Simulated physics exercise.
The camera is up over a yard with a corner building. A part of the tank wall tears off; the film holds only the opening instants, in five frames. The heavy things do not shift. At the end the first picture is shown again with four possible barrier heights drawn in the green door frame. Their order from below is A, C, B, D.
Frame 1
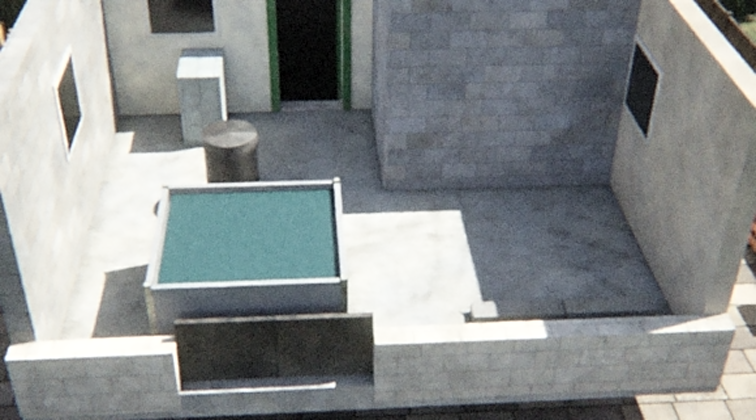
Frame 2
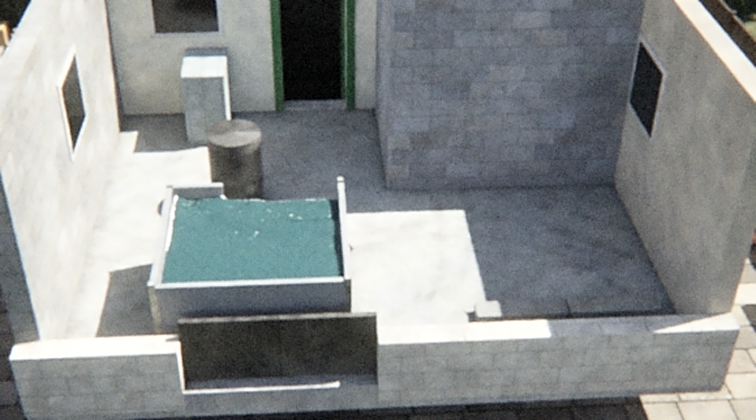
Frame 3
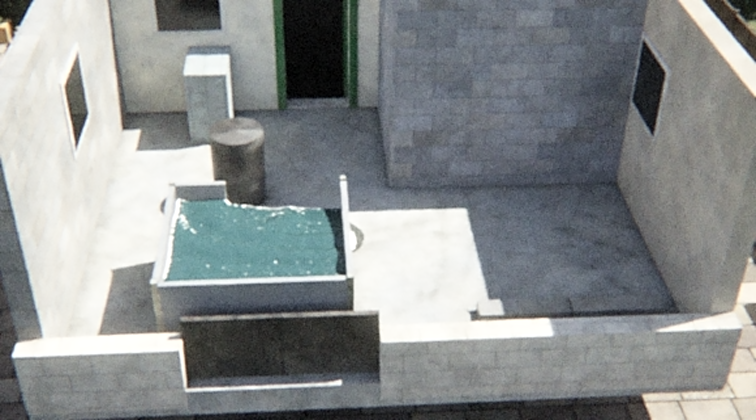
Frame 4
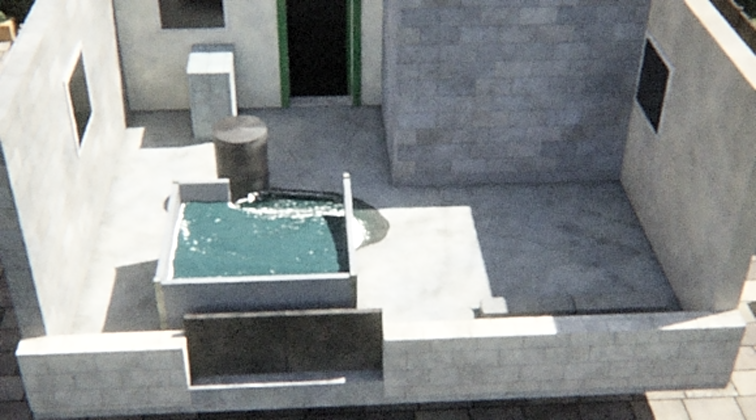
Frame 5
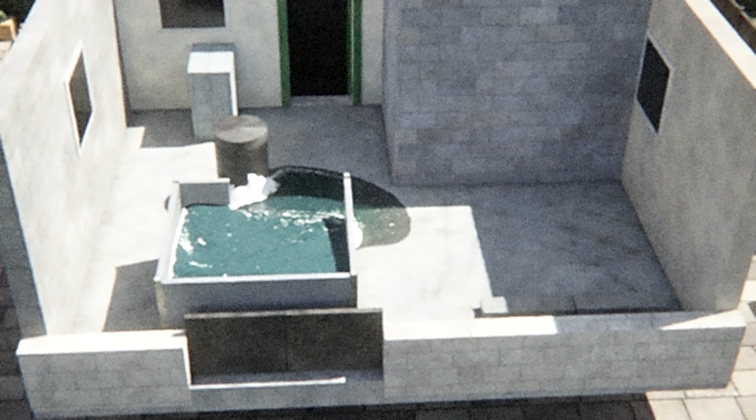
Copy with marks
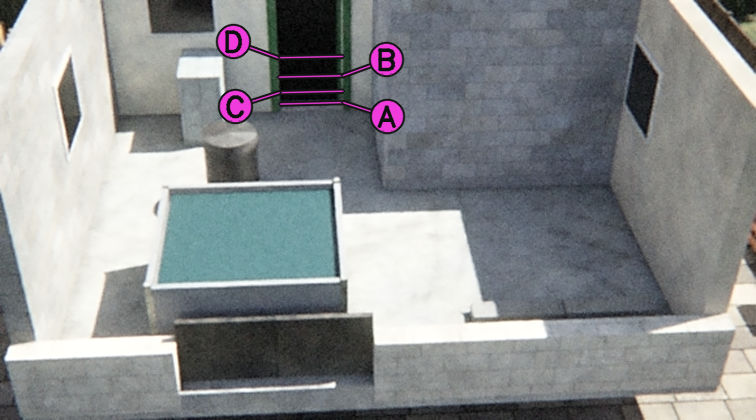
Green water in a square tank in the walled yard began to ripple and drop as the back side opened, then it poured out behind the tank and spread rightward across the pale ground.
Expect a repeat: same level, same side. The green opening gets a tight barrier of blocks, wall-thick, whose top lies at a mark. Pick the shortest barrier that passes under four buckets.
Mark B just does it.
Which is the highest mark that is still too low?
Mark C.
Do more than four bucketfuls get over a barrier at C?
Yes, that goes wrong.
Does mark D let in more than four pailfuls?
No.
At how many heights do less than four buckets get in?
Two of them.
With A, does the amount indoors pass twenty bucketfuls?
Yes.
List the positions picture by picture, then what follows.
The first frame shows water in the tank at rest, its middle at (250, 236); foot of the green doorway at (311, 110); shut gate at (275, 328).
In the second frame, water covers 2 % of the ground, its front hidden from here.
In the third frame, water covers 4 % of the ground, its front hidden from here.
In the fourth frame, water covers 8 % of the ground, its front hidden from here.
In the fifth frame, 13 % of the ground under water, visible out to (283, 168).
In magenta, A at (311, 103); B at (310, 76); C at (311, 91); D at (310, 57); from the bottom up A, C, B, D.
If A is chosen, dozens of bucketfuls pour in.
If B is chosen, a splash gets over, under a bucket.
If C is chosen, about 15 bucketfuls get in.
If D is chosen, nothing gets over.
